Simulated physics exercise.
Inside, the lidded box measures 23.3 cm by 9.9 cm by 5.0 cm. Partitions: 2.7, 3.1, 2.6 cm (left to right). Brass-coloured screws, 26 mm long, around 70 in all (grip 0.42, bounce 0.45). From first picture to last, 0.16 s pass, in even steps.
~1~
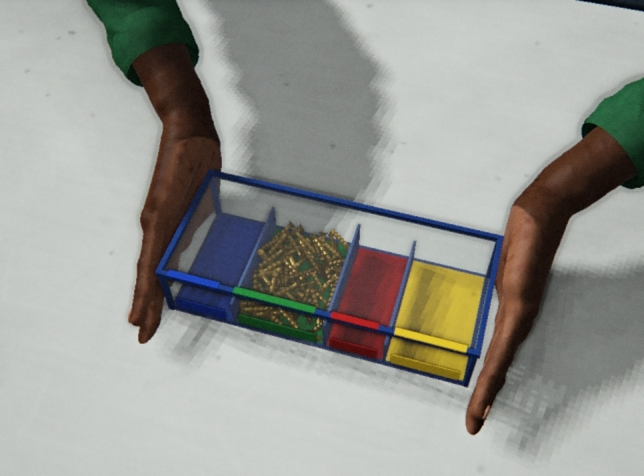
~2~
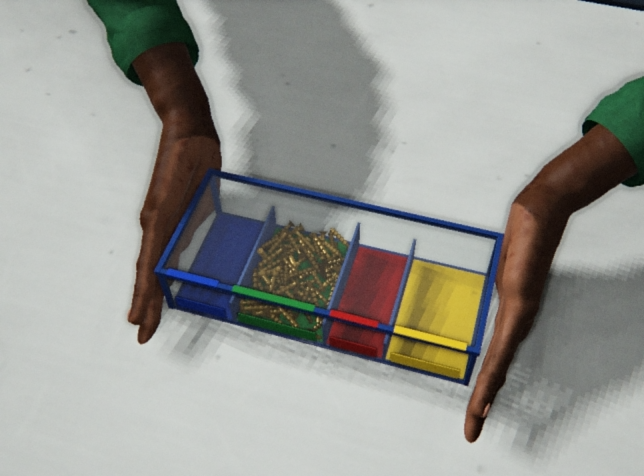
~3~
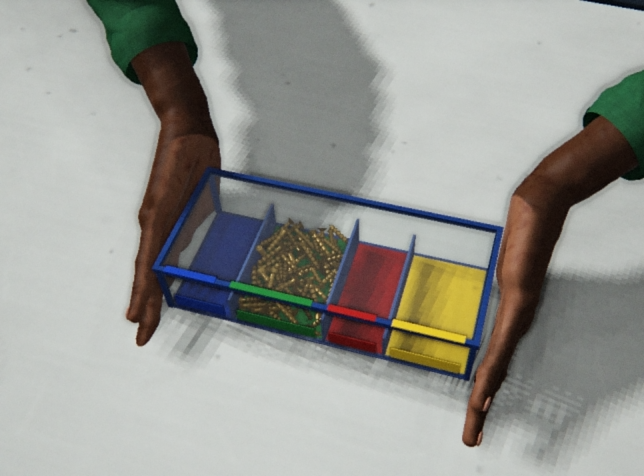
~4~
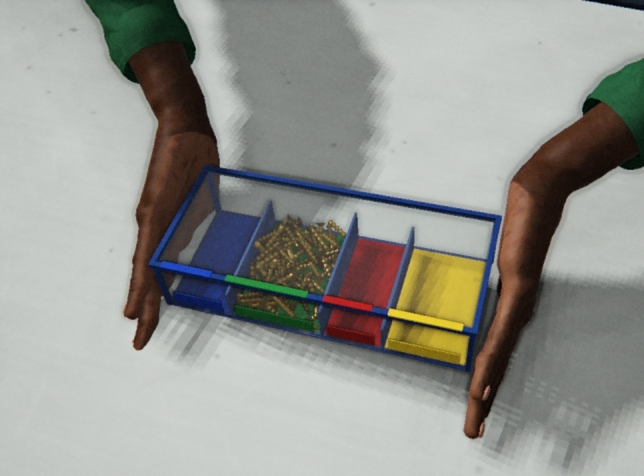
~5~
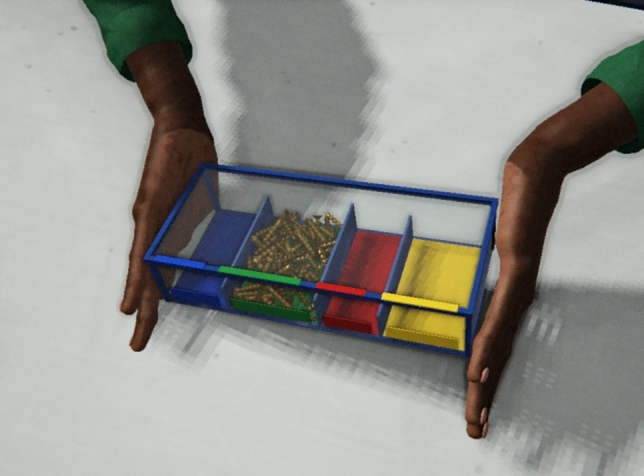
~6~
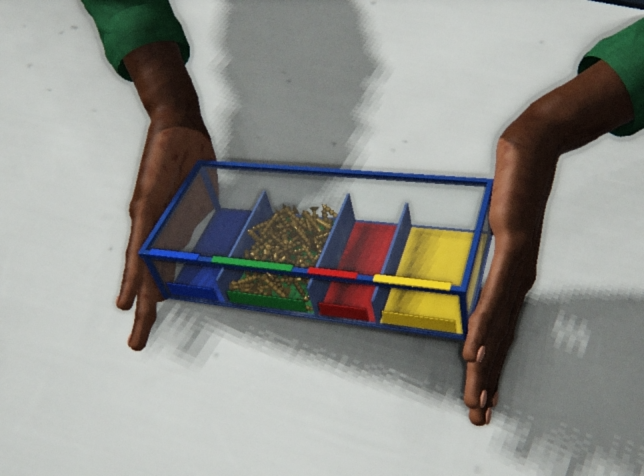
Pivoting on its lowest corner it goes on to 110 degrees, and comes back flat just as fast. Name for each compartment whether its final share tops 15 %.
Red below, blue above, green above, yellow below.
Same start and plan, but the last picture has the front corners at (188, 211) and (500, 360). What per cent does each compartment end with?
Red 20; blue 0; green 40; yellow 40.
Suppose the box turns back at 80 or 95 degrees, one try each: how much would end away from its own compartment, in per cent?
Some 30 and 50 per cent.
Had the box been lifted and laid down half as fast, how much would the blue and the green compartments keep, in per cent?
Then: Blue 75; green 25.
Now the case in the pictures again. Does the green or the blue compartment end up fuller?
It is the blue one.
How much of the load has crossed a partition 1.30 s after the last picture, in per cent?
Some 70 per cent.
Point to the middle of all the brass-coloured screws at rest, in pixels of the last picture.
Around (237, 233).
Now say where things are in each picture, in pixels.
The first picture shows box tilt 0 degrees, front corners at (163, 271) and (475, 351); green 100 %.
The second picture shows box tilt 1 degrees, front corners at (162, 270) and (475, 349).
The third picture shows box tilt 2 degrees, front corners at (160, 267) and (474, 342).
The fourth picture shows box tilt 5 degrees, front corners at (156, 263) and (472, 330), lowest corner left back.
The fifth picture shows box tilt 9 degrees, front corners at (151, 258) and (467, 311), lowest corner left back.
The sixth picture shows box tilt 14 degrees, front corners at (146, 252) and (461, 289), lowest corner left back; green 100 %.
Then, 0.78 s after the last picture, tilt 110 degrees; blue 20 %, green 80 %.
Then, 1.30 s after the last picture, tilt 50 degrees; blue 70 %, green 30 %.
Then, 1.88 s after the last picture, tilt 0 degrees; blue 70 %, green 30 %.
In the end, red 0 %, blue 70 %, green 30 %, yellow 0 %.
